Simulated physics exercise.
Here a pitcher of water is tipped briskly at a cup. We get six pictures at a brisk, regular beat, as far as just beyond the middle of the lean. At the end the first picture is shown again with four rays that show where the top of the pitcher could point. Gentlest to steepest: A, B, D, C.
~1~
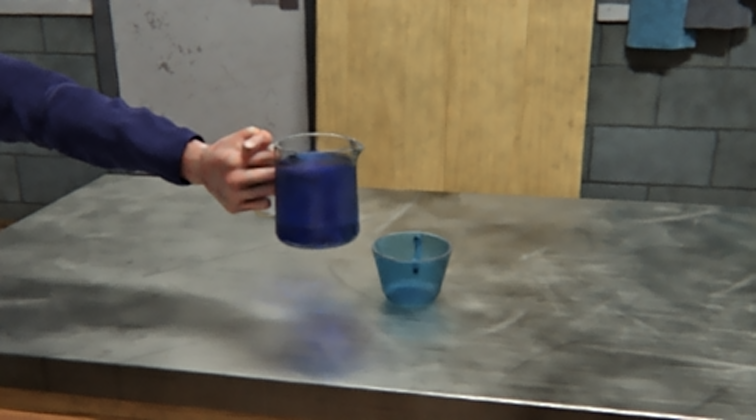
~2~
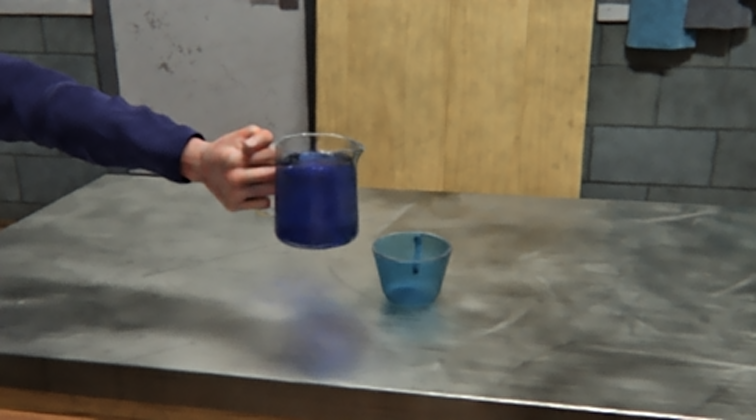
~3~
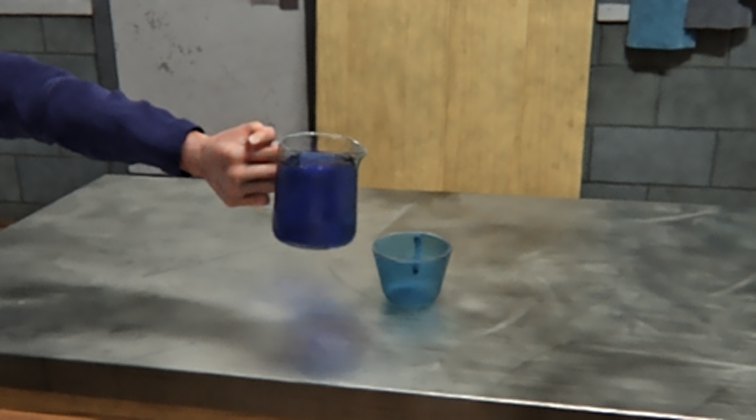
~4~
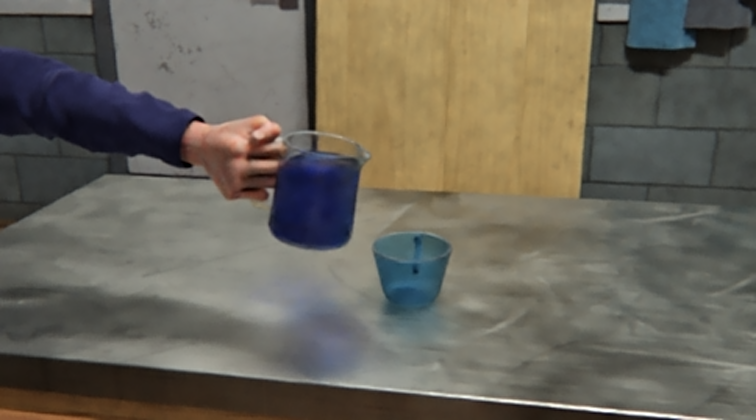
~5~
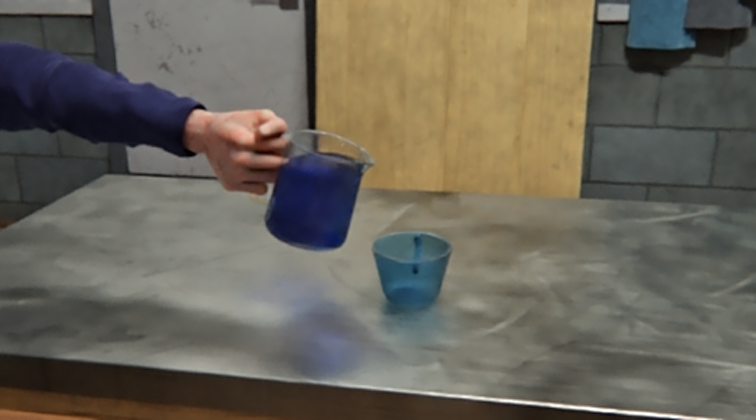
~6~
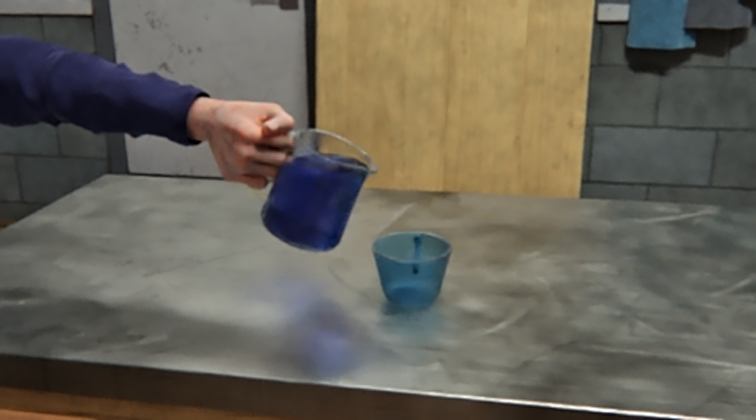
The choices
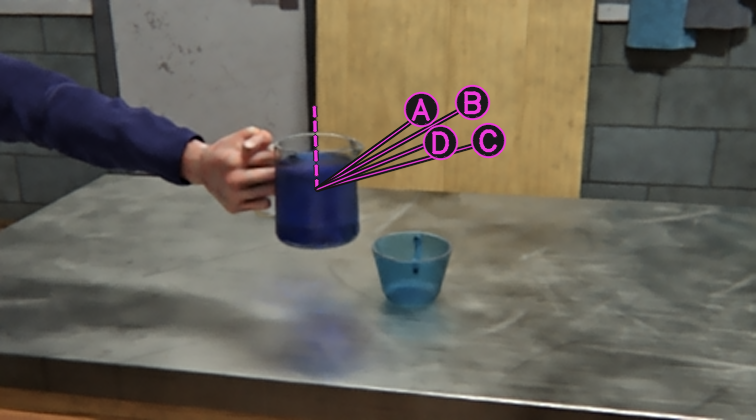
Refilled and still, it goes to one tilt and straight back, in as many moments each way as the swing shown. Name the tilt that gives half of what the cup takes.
The answer is mark A.
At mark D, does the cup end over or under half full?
Over.
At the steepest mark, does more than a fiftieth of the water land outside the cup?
Yes.
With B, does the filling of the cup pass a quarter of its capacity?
Yes, clearly.
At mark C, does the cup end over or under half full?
Over half.
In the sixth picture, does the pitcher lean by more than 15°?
Yes, it does.
On the marked copy, A at (409, 122); B at (457, 111); C at (472, 146); D at (423, 146).
For mark A, the cup ends with about 49 % of what it can hold.
For mark B, the cup ends with about 70 % of what it can hold.
For mark C, the cup ends with about 87 % of what it can hold; 14 % of the water is spilt.
For mark D, the cup ends with about 88 % of what it can hold; 3 % of the water is spilt.
